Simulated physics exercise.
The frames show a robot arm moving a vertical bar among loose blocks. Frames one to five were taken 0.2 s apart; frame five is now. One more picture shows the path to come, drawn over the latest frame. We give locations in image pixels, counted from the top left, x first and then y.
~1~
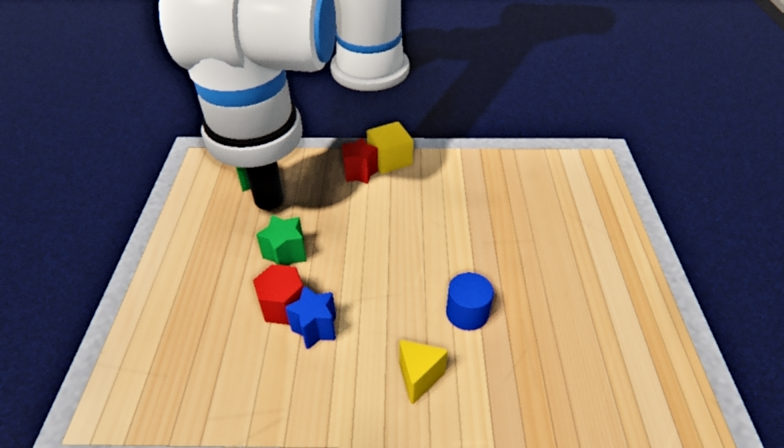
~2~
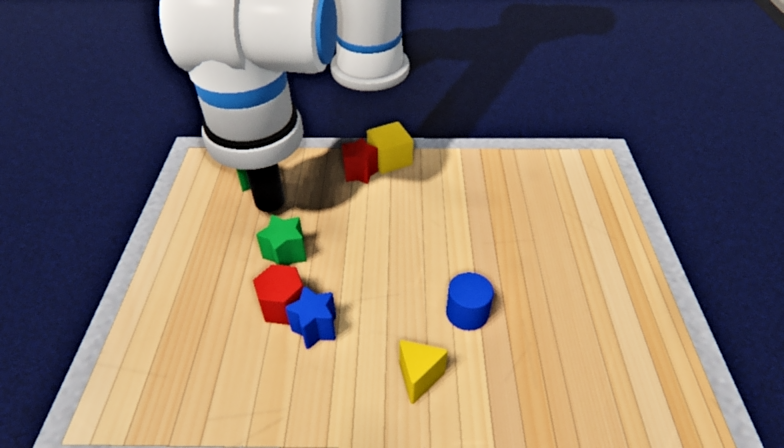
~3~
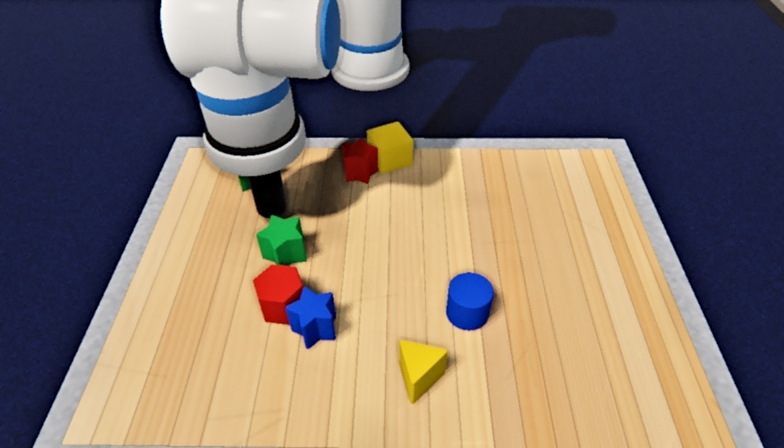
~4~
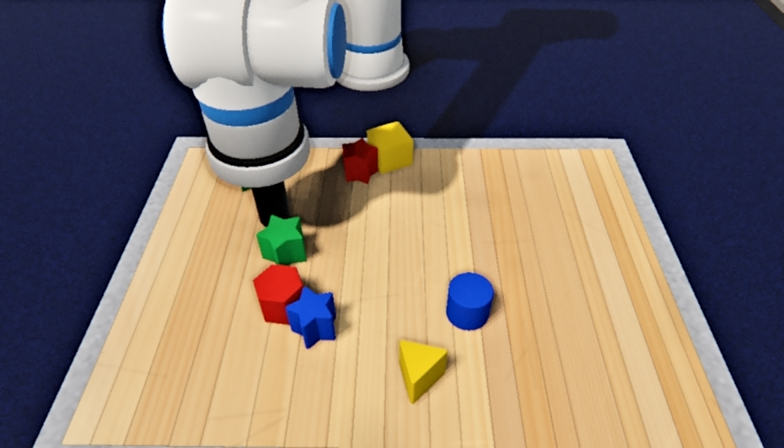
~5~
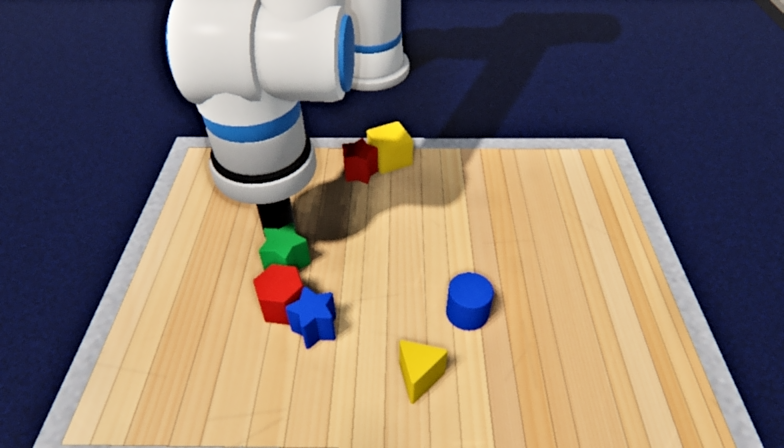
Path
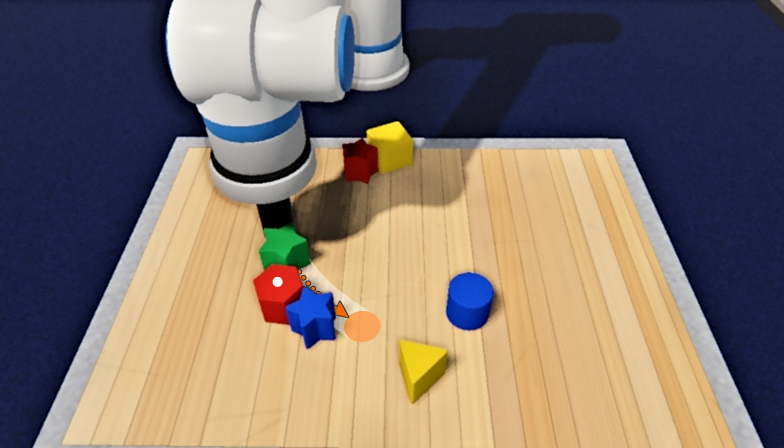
A white robot arm with blue bands holds a dark vertical bar over the left part of a pale wooden board, seen from above by a still camera. A green star, red hexagon and blue star sit below it, with a yellow triangle and blue cylinder to the right and red and yellow blocks behind. The bar creeps forward and nudges the green star slightly, while the other blocks stay still.
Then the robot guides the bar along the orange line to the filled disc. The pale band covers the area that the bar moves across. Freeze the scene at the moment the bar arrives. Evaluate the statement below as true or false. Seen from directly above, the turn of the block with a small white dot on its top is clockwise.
It is true.
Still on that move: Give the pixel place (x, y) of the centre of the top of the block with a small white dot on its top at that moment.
The block with a small white dot on its top ends near (264, 329).
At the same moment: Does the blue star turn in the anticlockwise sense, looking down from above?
Short answer: Yes.
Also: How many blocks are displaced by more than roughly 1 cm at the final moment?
Of all the blocks, three or more travel more than a centimetre.
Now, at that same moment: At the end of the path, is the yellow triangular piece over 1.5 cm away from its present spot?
No - that is not the case.
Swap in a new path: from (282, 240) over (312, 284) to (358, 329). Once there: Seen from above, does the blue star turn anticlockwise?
My answer is yes.
The drawn path runs from (282, 240) via (310, 286), ending at (362, 326); the dot is on the red hexagon.
On the path given first. One third of the way, bar (297, 264); red hexagon (274, 306), turned 30° clockwise; green star (296, 273); blue star (317, 314), turned 20° anticlockwise.
Two thirds of the way, bar (325, 294); red hexagon (265, 328), turned 60° clockwise; green star (305, 304), turned 40° clockwise; blue star (327, 333), turned 30° anticlockwise.
At the end, bar (362, 320); red hexagon (264, 329), turned 65° clockwise; green star (315, 315), turned 70° clockwise; blue star (329, 351), turned 40° anticlockwise; yellow triangular piece not moved.
